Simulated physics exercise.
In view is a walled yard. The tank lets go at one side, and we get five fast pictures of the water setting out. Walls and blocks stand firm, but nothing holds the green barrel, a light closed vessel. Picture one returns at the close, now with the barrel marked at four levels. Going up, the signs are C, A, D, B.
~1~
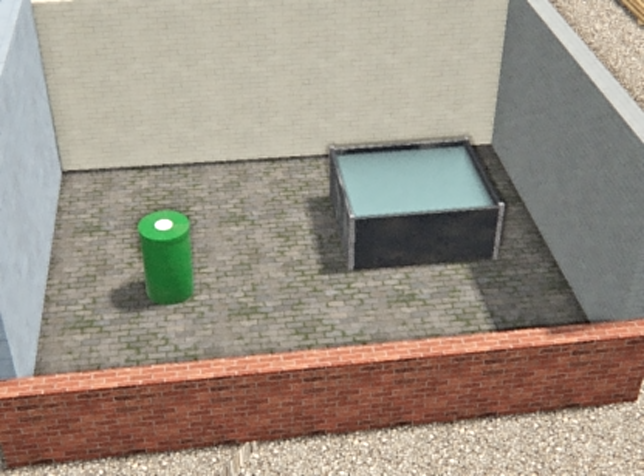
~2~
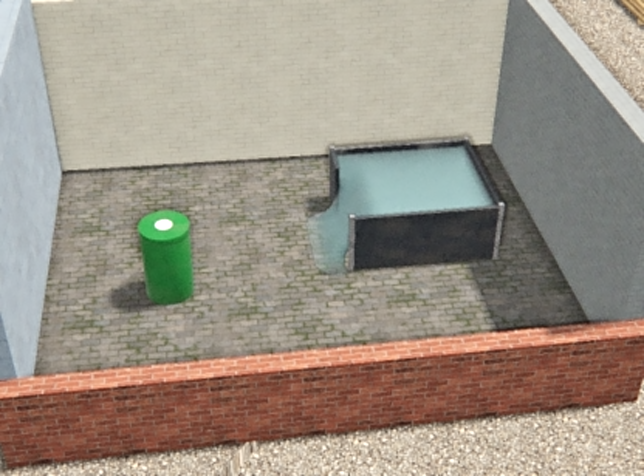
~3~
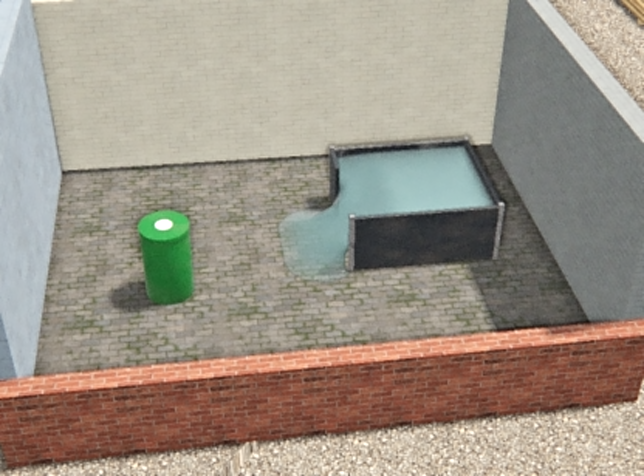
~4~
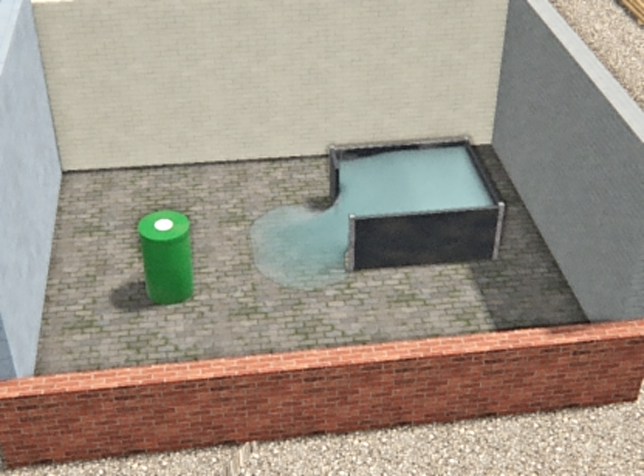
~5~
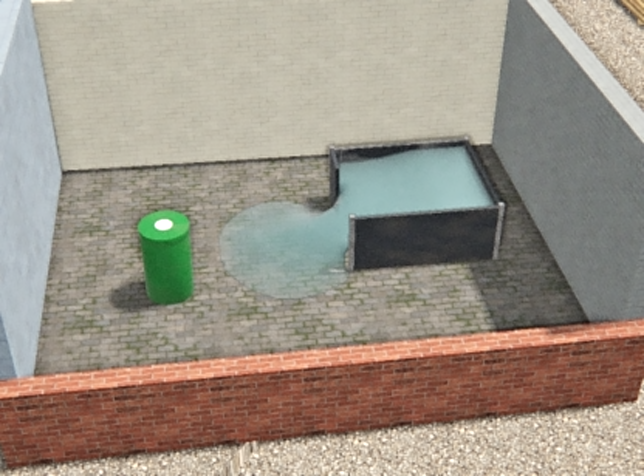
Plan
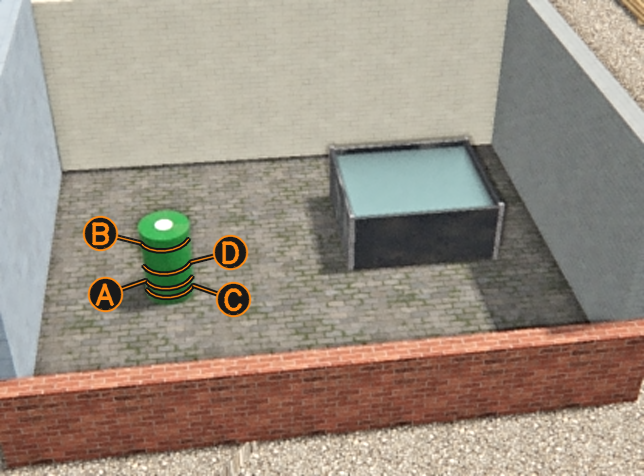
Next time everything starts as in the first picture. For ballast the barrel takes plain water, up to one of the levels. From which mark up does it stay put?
Line D.
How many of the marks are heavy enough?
Two.
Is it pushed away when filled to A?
Yes.
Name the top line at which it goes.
A it is.
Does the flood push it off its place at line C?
Yes, it does.
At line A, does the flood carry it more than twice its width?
No, it does not.
In orange, A at (169, 288); B at (164, 250); C at (170, 297); D at (167, 273); from the bottom up C, A, D, B.
With A, it is pushed about half its own width away.
With B, it does not move.
With C, it is pushed about twice its own width away.
With D, it does not move.
